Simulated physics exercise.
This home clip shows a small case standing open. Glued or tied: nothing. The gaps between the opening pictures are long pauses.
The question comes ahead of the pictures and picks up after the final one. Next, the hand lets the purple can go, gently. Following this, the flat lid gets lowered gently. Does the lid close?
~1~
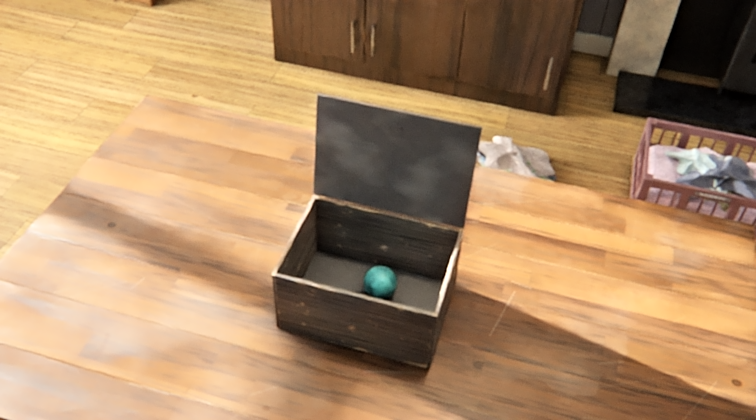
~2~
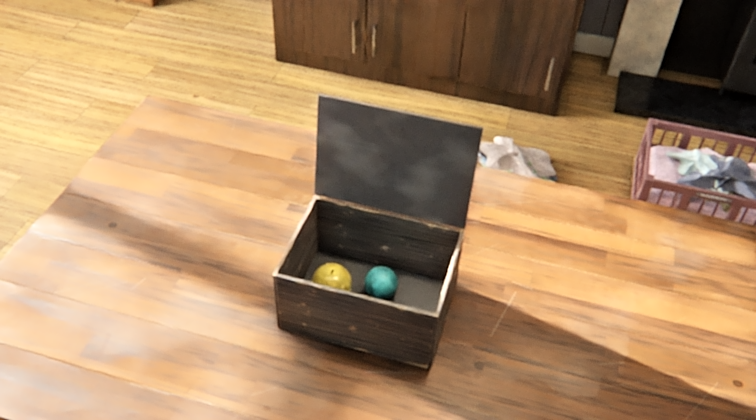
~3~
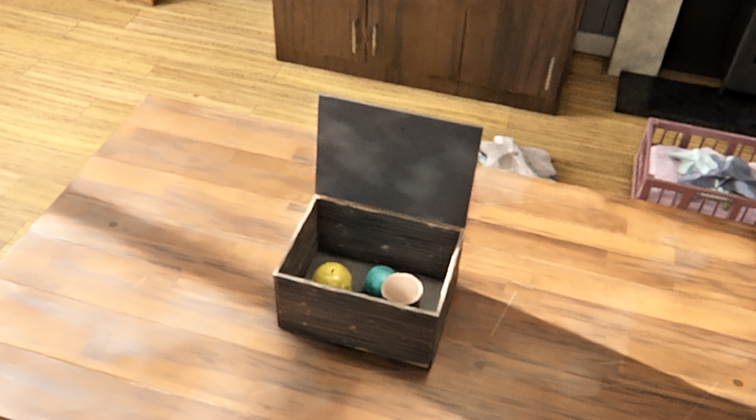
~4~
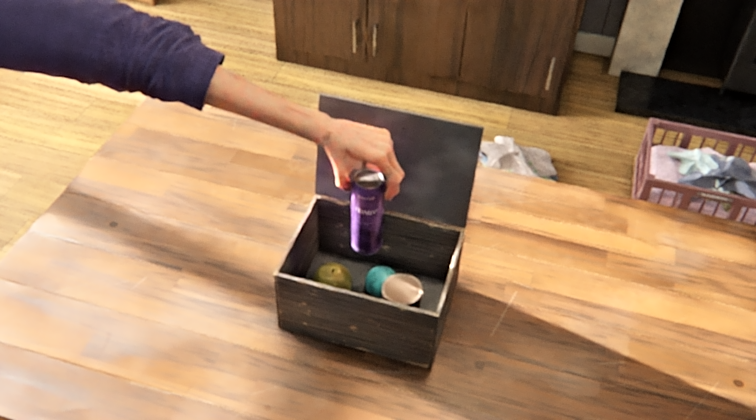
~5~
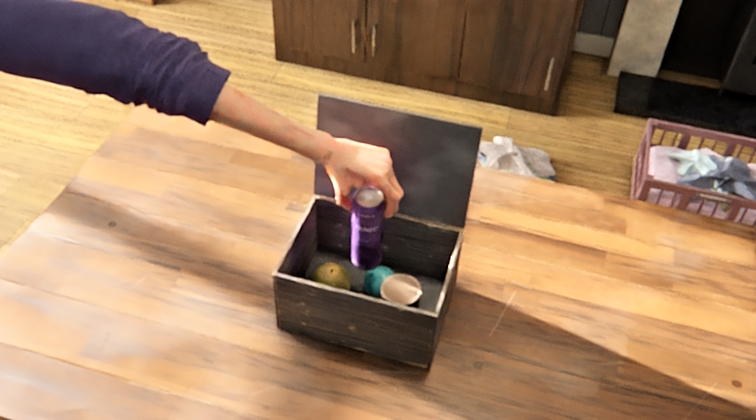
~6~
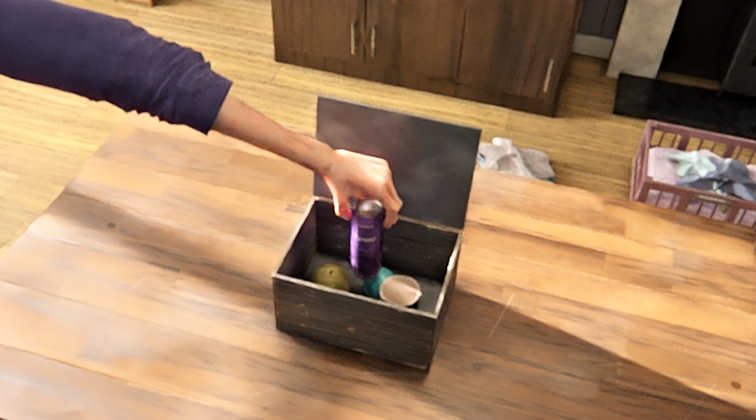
Yes.
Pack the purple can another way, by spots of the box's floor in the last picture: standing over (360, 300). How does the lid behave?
Then it closes.
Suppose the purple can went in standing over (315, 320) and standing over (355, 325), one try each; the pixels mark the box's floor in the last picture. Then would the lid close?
First time round it won't go down, and second time round it won't go down.
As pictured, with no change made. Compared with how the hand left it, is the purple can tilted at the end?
As it turns out, it changes its angle.
Then, 0.40 s past the last view, purple can rocked 68° from its first pose near (356, 285); turquoise ball displaced about its own width.
Then, 1.10 s past the last view, lid starting down; purple can on its side near (367, 303); turquoise ball displaced about its own width; yellow apple displaced a little.
Then, 1.60 s past the last view, lid 58° above the rim; purple can on its side near (367, 303); turquoise ball displaced about its own width; yellow apple displaced a little.
Then, 2.00 s past the last view, lid 19° above the rim; purple can on its side near (367, 303); turquoise ball displaced about its own width; yellow apple displaced a little.
Finally, lid shut; down or leaning hard in the box, purple can; moved from the start, turquoise ball; the other 2 still in place. Final places as the last picture's camera would see them, purple can near (367, 303).
